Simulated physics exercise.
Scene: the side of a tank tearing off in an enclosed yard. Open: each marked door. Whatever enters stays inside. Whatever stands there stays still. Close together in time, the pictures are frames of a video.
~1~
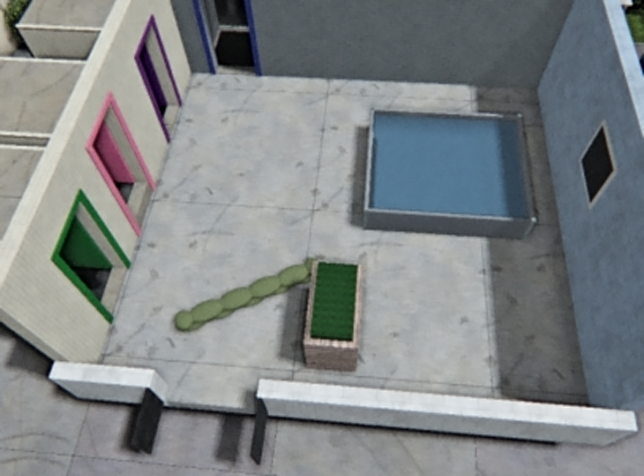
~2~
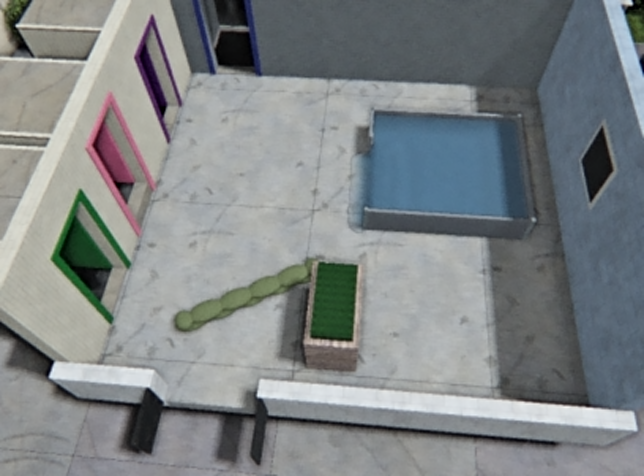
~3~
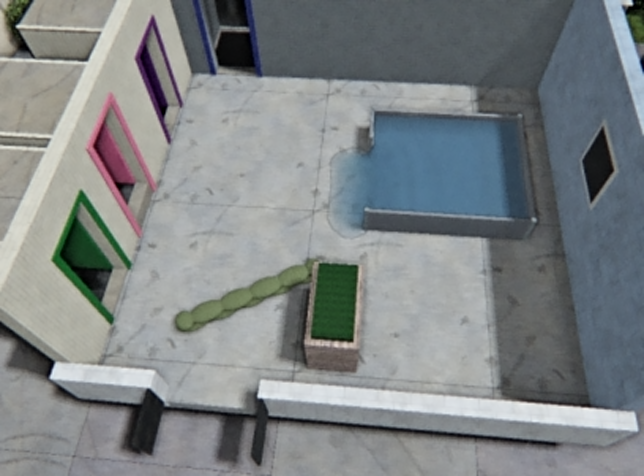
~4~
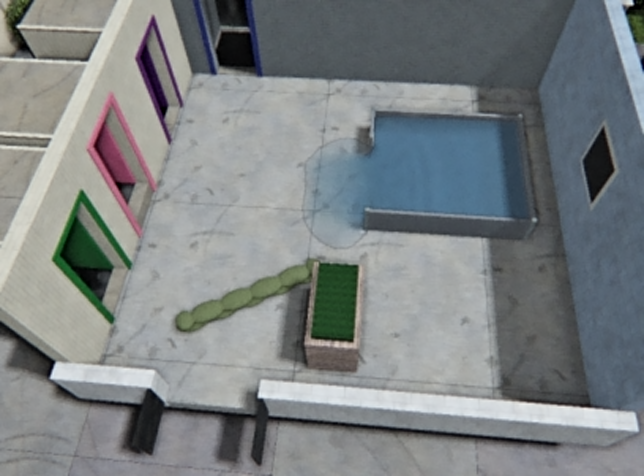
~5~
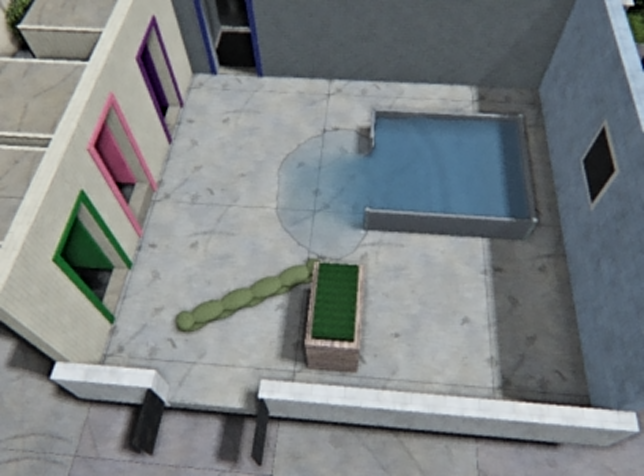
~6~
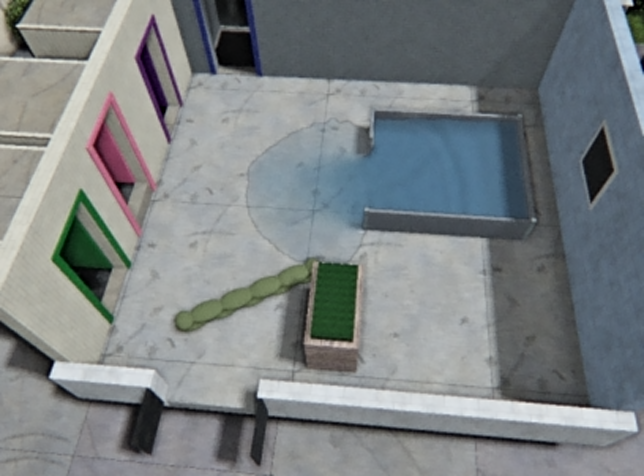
Water pours from the tank's open left side and spreads leftward across the pale yard.
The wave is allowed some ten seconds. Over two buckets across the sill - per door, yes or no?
Blue door yes, pink door no, purple door yes, green door yes.
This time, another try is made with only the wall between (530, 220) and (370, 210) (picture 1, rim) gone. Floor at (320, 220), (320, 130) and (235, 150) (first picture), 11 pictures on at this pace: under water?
Spot one ends up untouched by the spill, spot two untouched by the spill, spot three untouched by the spill.
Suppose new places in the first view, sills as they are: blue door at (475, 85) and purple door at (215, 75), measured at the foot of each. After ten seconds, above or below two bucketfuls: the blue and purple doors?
In that case the blue door keeps within it while the purple door runs past it.
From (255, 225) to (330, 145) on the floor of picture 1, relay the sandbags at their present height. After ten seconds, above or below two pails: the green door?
The green door tops the limit.
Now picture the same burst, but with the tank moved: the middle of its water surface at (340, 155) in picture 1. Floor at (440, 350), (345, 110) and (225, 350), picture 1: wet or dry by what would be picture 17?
Spot one is not touched, spot two is not touched, spot three is not touched.
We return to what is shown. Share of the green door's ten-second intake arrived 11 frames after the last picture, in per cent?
Share at that point: Roughly 0 %.
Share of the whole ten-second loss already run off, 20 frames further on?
My reading is about 15 per cent.
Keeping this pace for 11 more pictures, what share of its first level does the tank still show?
About 60 per cent.
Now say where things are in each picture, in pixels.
Still water in the open tank at (446, 163), in the first frame.
The front is at (361, 155), out from the gap at (369, 186), in the second frame.
The front is at (345, 233), out from the gap at (369, 187), in the third frame.
Water pours out at (370, 187) and has run to (322, 151), in the fourth frame.
Water pours out at (370, 187) and has run to (287, 163), in the fifth frame.
The front is at (253, 171), out from the gap at (369, 187), in the sixth frame.
A moment on, water covers 25 % of the floor; the blue door not reached, the pink door not reached, the purple door not reached, the green door not reached.
Next, water covers 35 % of the floor; the blue door not reached, the pink door wet at the sill, nothing in, the purple door under two buckets in, the green door not reached.
Then, water covers 45 % of the floor; the blue door wet at the sill, nothing in, the pink door wet at the sill, nothing in, the purple door over two buckets in, the green door over two buckets in.
Later, water covers 60 % of the floor; the blue door over two buckets in, the pink door wet at the sill, nothing in, the purple door far over two buckets in, the green door far over two buckets in.
In the end, water covers 85 % of the floor; the blue door far over two buckets in, the pink door wet at the sill, nothing in, the purple door far over two buckets in, the green door far over two buckets in.
